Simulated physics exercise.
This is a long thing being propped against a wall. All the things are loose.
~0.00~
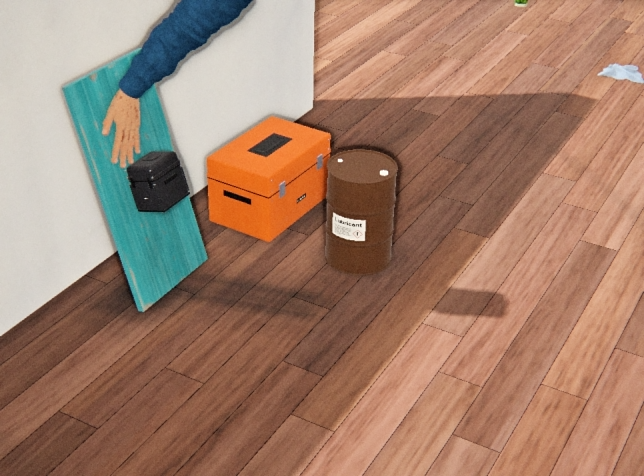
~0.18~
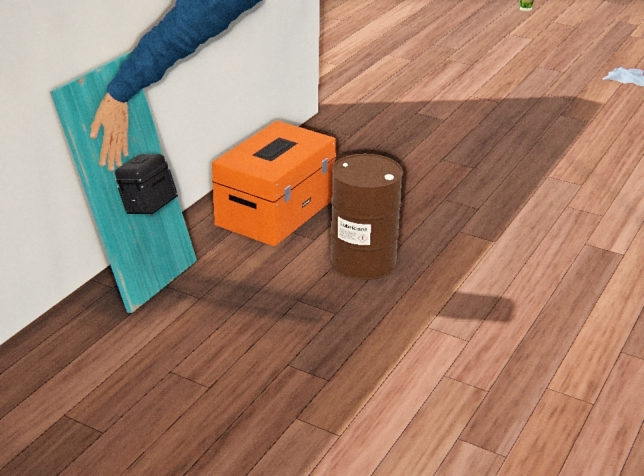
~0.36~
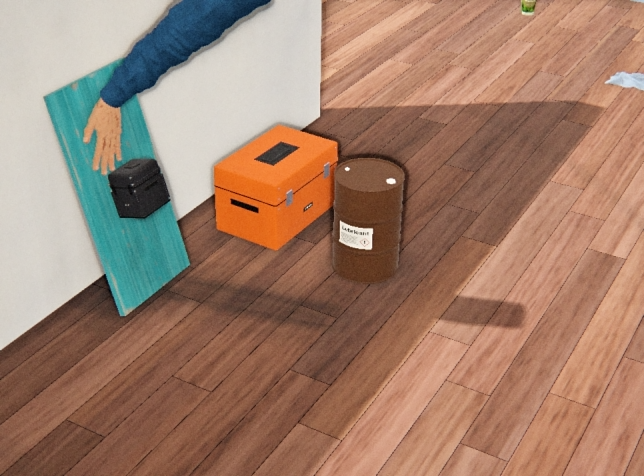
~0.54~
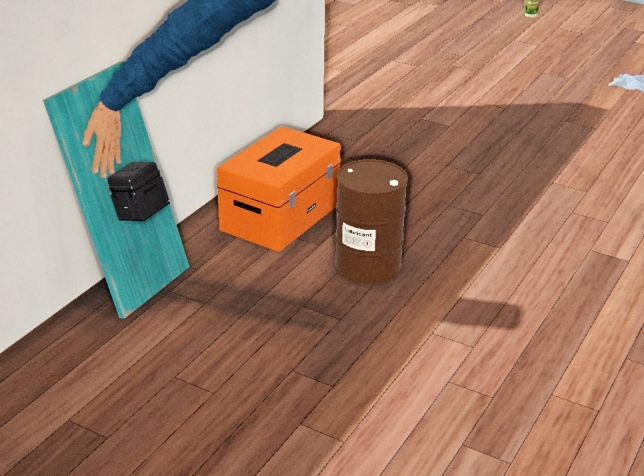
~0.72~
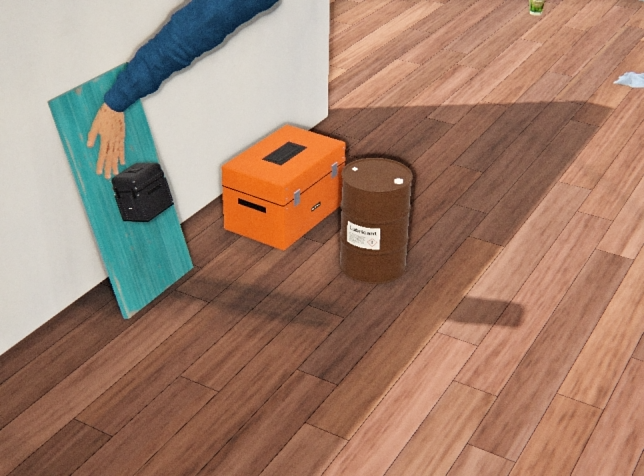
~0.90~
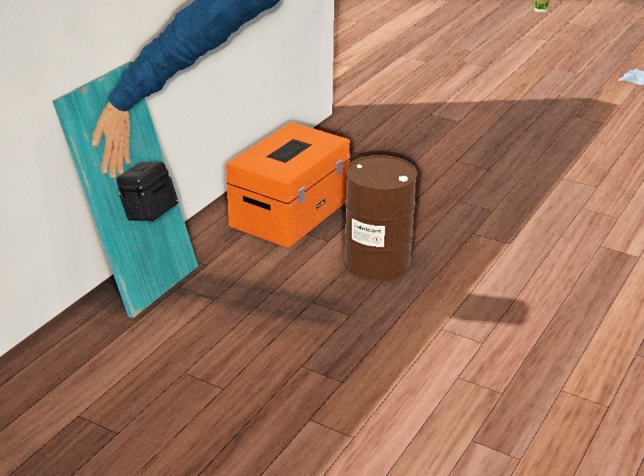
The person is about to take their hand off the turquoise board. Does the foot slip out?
It remains leaning.
After 1.10 s, no change.
After 1.60 s, turquoise board resting near (131, 191).
In the end (2.2 s), all 3 unmoved. At the end, from the last picture's camera, turquoise board near (131, 191). The board stays up.
